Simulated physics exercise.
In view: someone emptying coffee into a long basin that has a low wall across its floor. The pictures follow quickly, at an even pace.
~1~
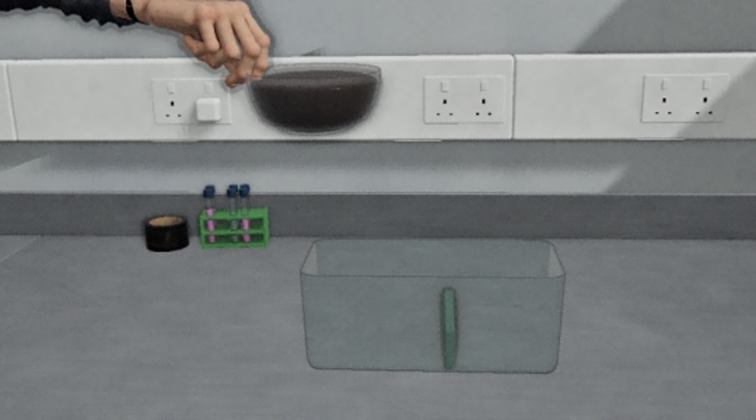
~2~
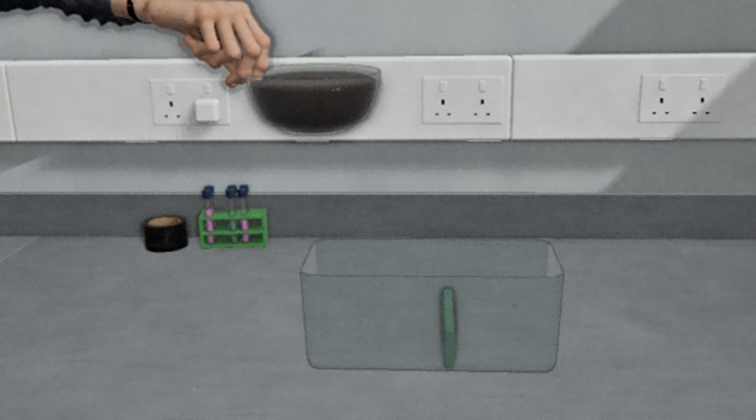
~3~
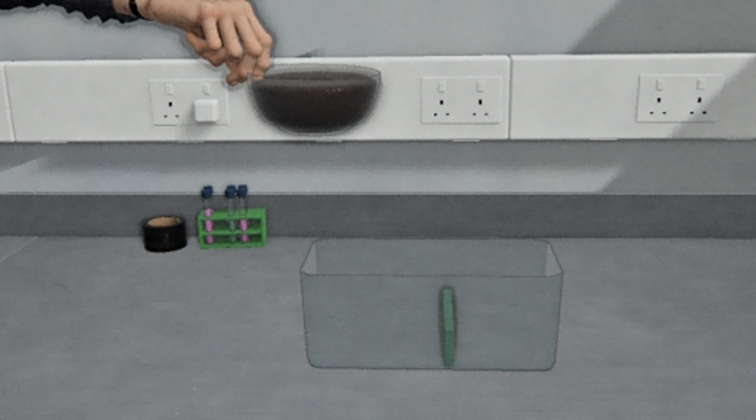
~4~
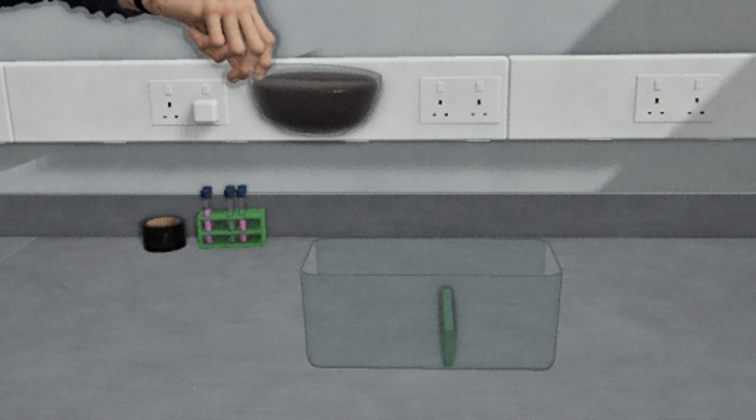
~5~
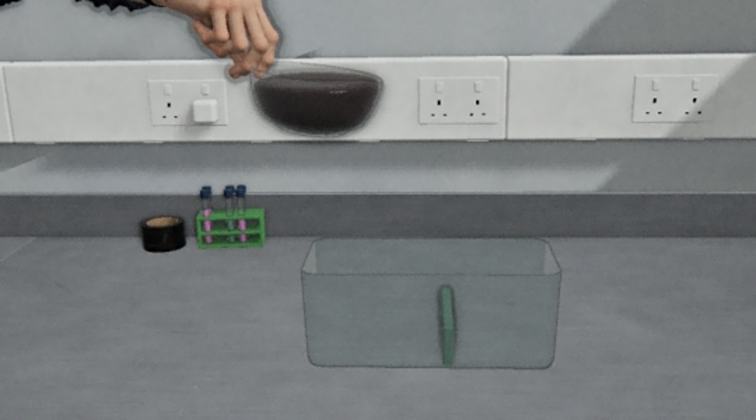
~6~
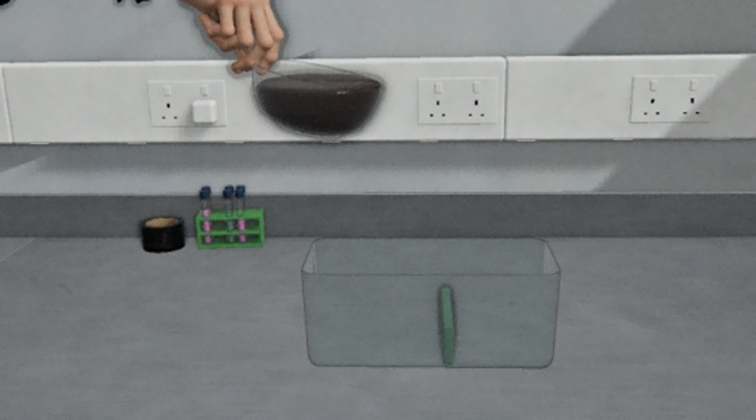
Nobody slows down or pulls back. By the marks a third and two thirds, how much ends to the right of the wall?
It comes to between a third and two thirds.
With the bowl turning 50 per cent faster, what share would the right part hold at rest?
About 45 per cent.
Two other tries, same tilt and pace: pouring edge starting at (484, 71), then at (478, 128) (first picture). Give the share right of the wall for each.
The first gives 65 %, the second 80 %.
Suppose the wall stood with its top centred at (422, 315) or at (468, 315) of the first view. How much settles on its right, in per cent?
Roughly 70 per cent, and 25 per cent.
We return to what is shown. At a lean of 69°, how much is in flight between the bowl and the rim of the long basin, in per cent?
It comes to 40 per cent or so.
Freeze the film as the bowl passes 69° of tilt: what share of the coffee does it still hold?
Near 30 %.
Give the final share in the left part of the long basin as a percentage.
It comes to 45 per cent or so.
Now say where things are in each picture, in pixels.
Tilt 0°; pouring edge (380, 72); surface from (252, 80) to (379, 79); the long basin's rim runs from (308, 257) to (558, 259); the wall's top is at (449, 311), in the first picture.
Tilt 1°; pouring edge (380, 73); surface from (252, 80) to (378, 80), in the second picture.
Tilt 2°; pouring edge (380, 75); surface from (253, 80) to (378, 81), in the third picture.
Tilt 5°; pouring edge (381, 78); surface from (254, 80) to (379, 82), in the fourth picture.
Tilt 8°; pouring edge (382, 83); surface from (256, 81) to (379, 82), in the fifth picture.
Tilt 12°; pouring edge (383, 89); surface from (257, 83) to (381, 83), in the sixth picture.
A moment on, the bowl is tipped part way and 31 per cent is still to pour, 8 is left of the wall and 20 right of it.
Next, the bowl is tipped right over and 0 per cent is still to pour, 42 is left of the wall and 53 right of it.
Then the bowl is tipped right over and 0 per cent is still to pour, 45 is left of the wall and 54 right of it.
Later the bowl is tipped right over and 0 per cent is still to pour, 45 is left of the wall and 54 right of it.
In the end 45 per cent lies left of the wall, 54 right of it and 1 outside.
